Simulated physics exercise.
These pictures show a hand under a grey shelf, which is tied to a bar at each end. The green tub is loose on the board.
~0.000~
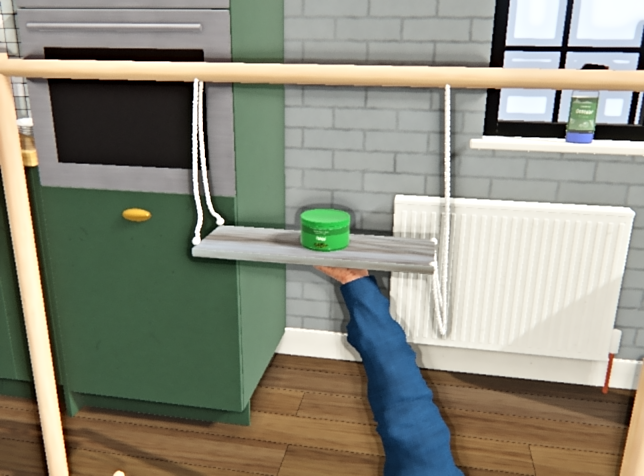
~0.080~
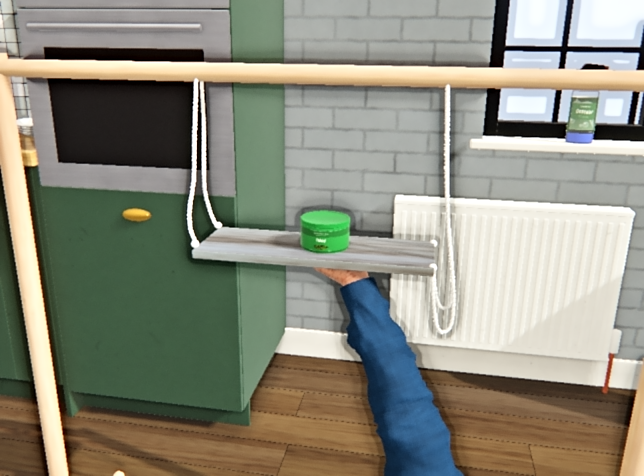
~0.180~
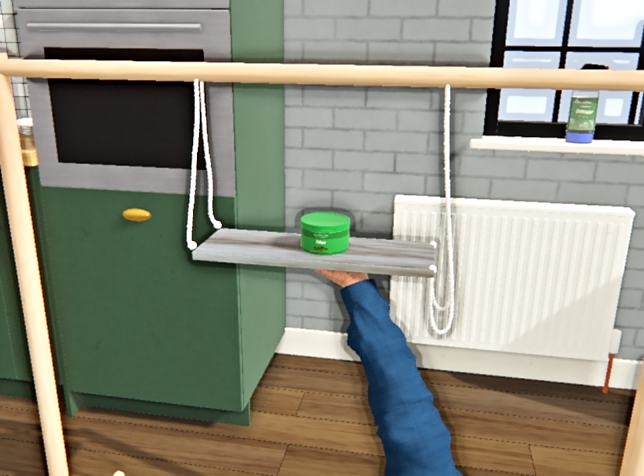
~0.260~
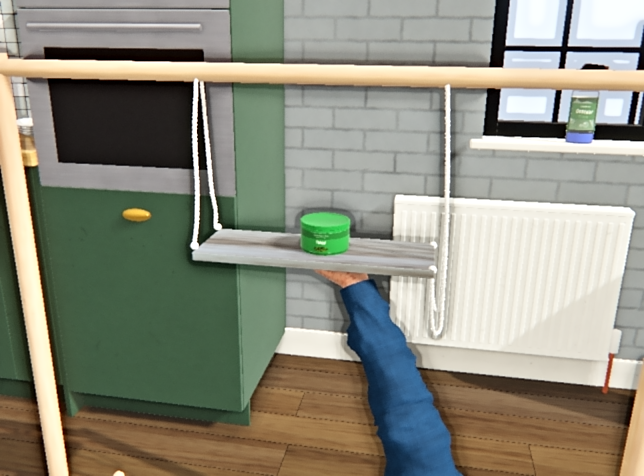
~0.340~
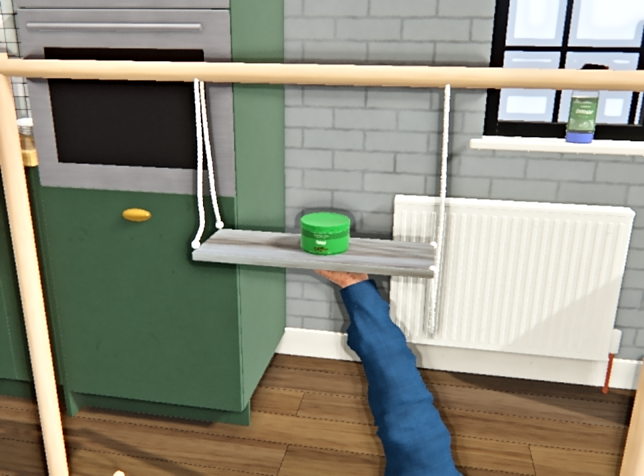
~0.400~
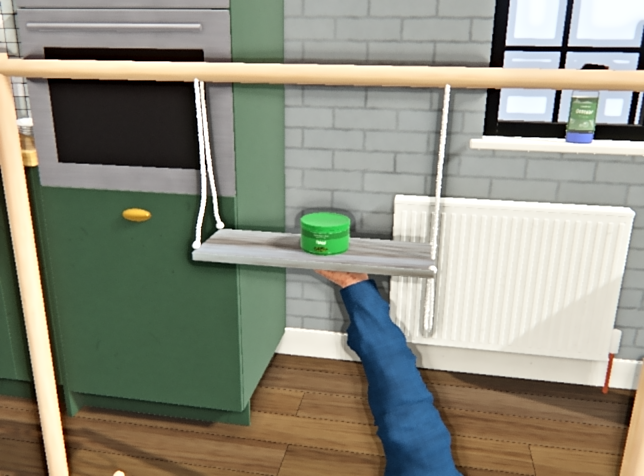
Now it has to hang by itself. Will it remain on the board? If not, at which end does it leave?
Outcome: The green tub tumbles from the right end.
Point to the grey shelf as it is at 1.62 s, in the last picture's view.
Around (313, 311).
By 1.00 s, board tipped 34° down to the right; tub falling near (454, 382).
By 1.62 s, board tipped 37° down to the right; tub on the floor.
When it is over, board tipped 36° down to the right; tub on the floor. The green tub is shed rightwards.
